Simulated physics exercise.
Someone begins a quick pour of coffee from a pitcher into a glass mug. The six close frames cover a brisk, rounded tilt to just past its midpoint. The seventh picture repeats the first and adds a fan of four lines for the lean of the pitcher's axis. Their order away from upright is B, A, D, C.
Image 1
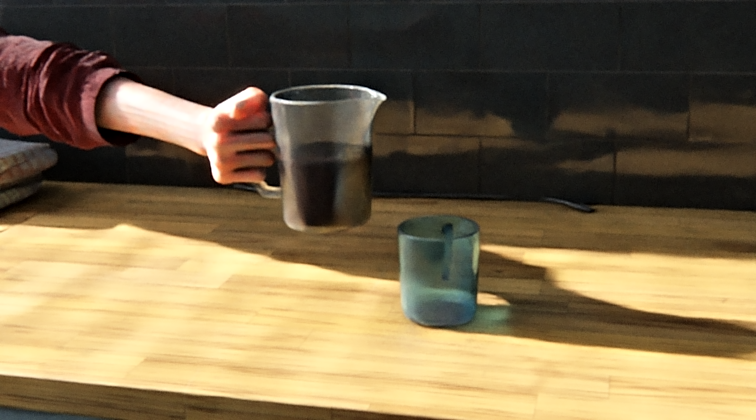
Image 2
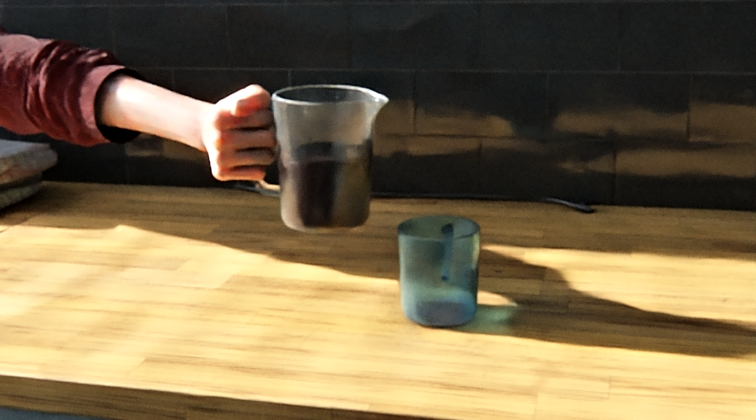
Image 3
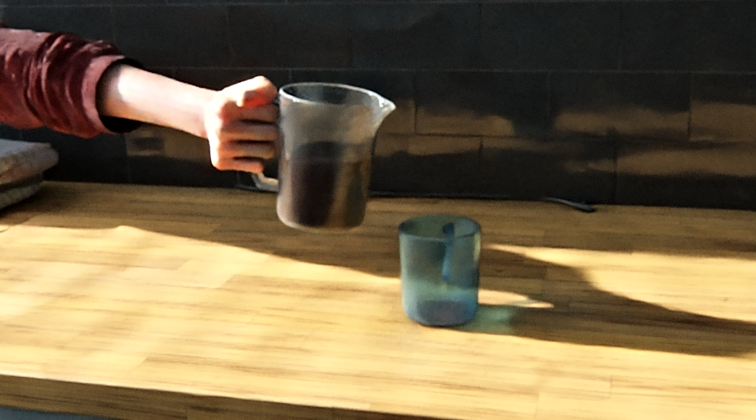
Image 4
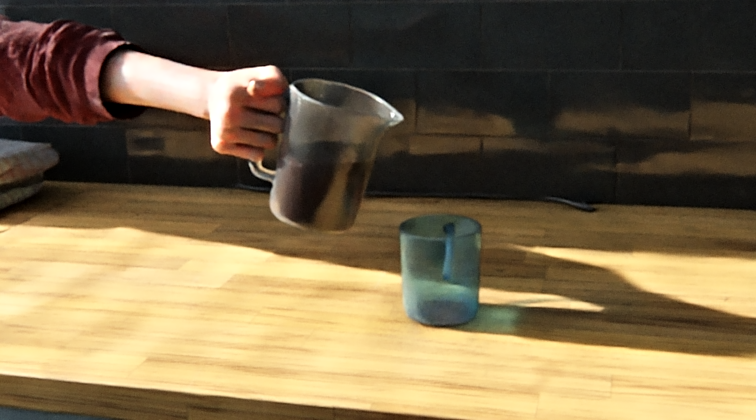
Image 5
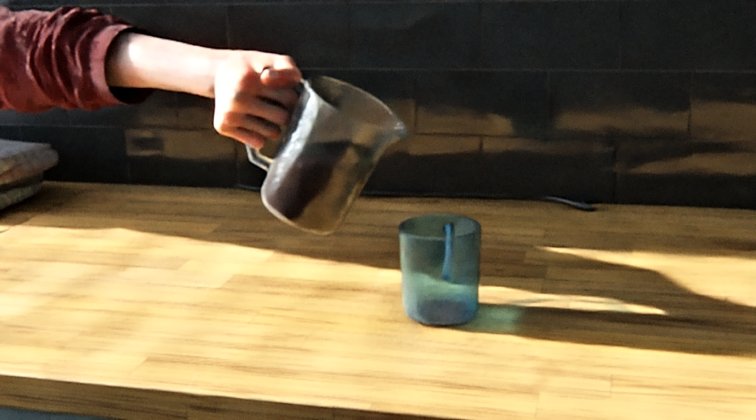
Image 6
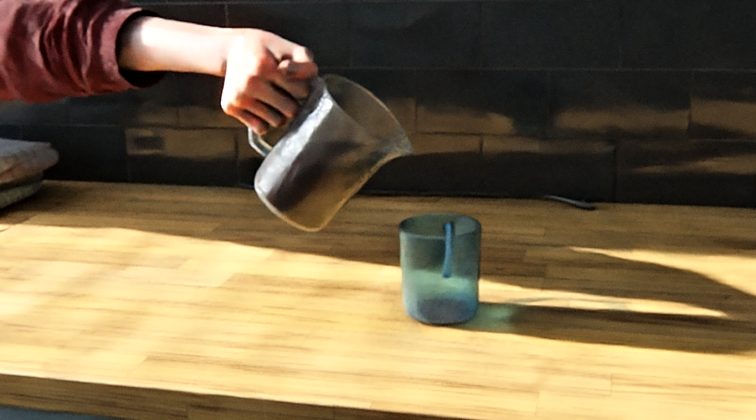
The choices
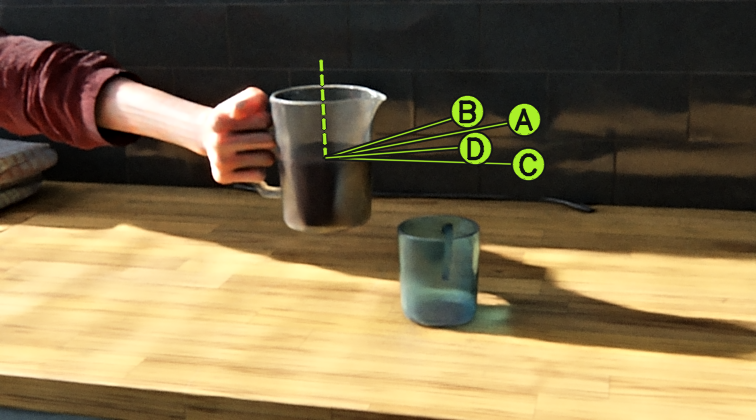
A hand in a dark red sleeve held a clear pitcher of dark coffee above a wooden counter, then steadily tilted it to the right, its spout lowering near a blue-green glass mug.
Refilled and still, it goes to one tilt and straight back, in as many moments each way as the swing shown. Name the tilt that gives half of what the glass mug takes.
B works best here.
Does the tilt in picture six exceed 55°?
No, it does not.
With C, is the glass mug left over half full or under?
Over.
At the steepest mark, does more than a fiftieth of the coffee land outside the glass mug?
Yes.
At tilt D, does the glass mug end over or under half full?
Over half.
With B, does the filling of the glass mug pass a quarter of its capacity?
Yes, it does.
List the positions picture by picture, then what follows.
The first picture shows upright, lip at (383, 98); rim of the glass mug round (439, 226); nothing has left yet.
The second picture shows tipped about 2°, lip at (386, 101); nothing has left yet.
The third picture shows tipped about 8°, lip at (393, 107); nothing has left yet.
The fourth picture shows tipped about 17°, lip at (401, 119); nothing has left yet.
The fifth picture shows tipped about 28°, lip at (407, 135); nothing has left yet.
The sixth picture shows tipped about 40°, lip at (411, 152); nothing has left yet.
In lime, A at (507, 123); B at (451, 118); C at (511, 164); D at (457, 147).
With A, the glass mug ends with about 66 % of what it can hold.
With B, the glass mug ends with about 49 % of what it can hold.
With C, the glass mug ends with about 87 % of what it can hold; 8 % of the coffee is spilt.
With D, the glass mug ends with about 81 % of what it can hold.
